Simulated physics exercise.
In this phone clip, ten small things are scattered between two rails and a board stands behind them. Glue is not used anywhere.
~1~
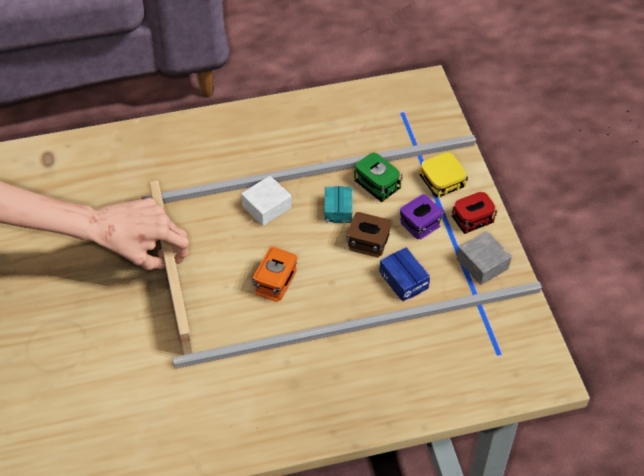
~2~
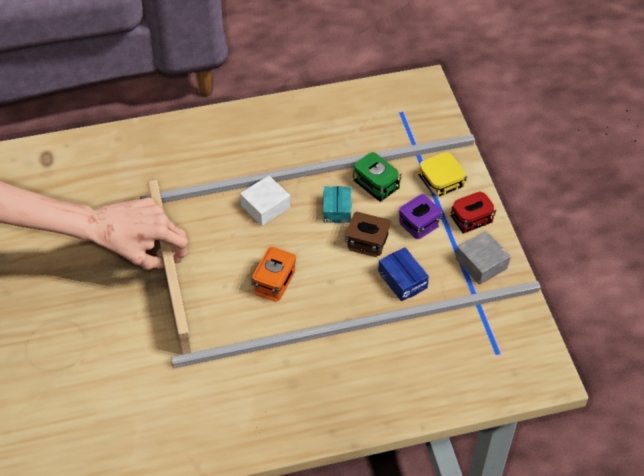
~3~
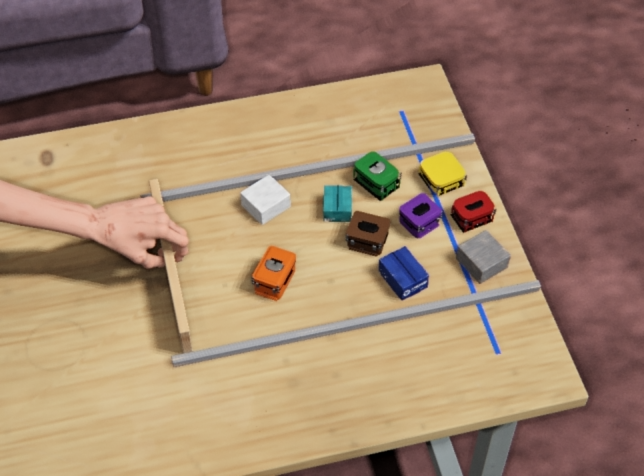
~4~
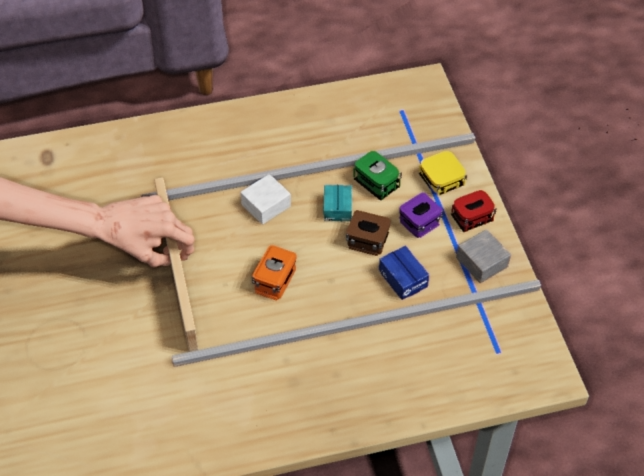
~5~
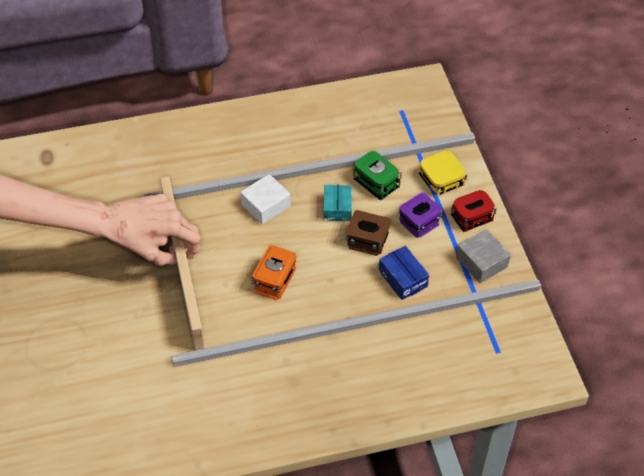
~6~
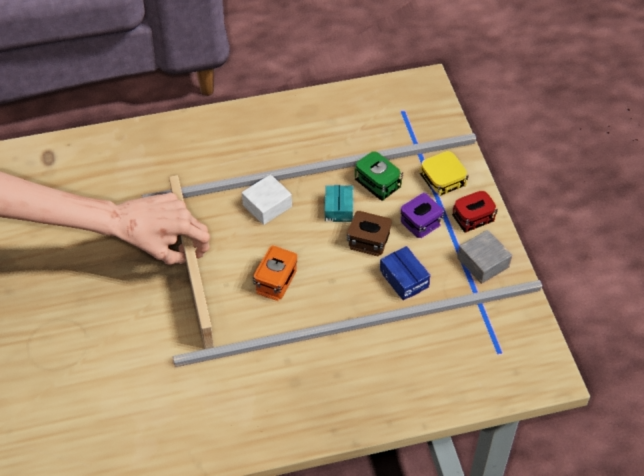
At the start, a hand holds a wooden board upright between two grey rails on a table, behind ten small colourful cases and blocks scattered near a blue line. The hand then slides the board slightly to the right, without touching the objects, which stay where they are.
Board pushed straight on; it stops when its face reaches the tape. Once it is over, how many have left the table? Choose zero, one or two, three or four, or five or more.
Three or four of them have left the table.
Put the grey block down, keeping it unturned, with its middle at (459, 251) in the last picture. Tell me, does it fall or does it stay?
From that start the object is safe.
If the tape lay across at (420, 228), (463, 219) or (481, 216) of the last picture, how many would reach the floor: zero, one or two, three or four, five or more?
First just one or two, then five or more, then more than four.
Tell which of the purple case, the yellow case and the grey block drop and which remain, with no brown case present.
Purple case: Still there. Yellow case: Over the edge. Grey block: Still there.
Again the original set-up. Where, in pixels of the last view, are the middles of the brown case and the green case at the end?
You'll find the first one at (492, 206) and the second at (482, 150).
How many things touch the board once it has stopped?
Counting them up gives 3.
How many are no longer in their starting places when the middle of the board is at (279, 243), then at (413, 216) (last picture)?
Counts: 2 / 10.
Soon after, none off yet; red case at rest near (474, 211); grey block at rest near (484, 257); yellow case at rest near (444, 174).
After that, none off yet; red case moving near (484, 212); grey block at rest near (484, 257); yellow case displaced a little near (455, 172).
In the end, the number that fall off is three or four; gone, purple case, yellow case and red case.
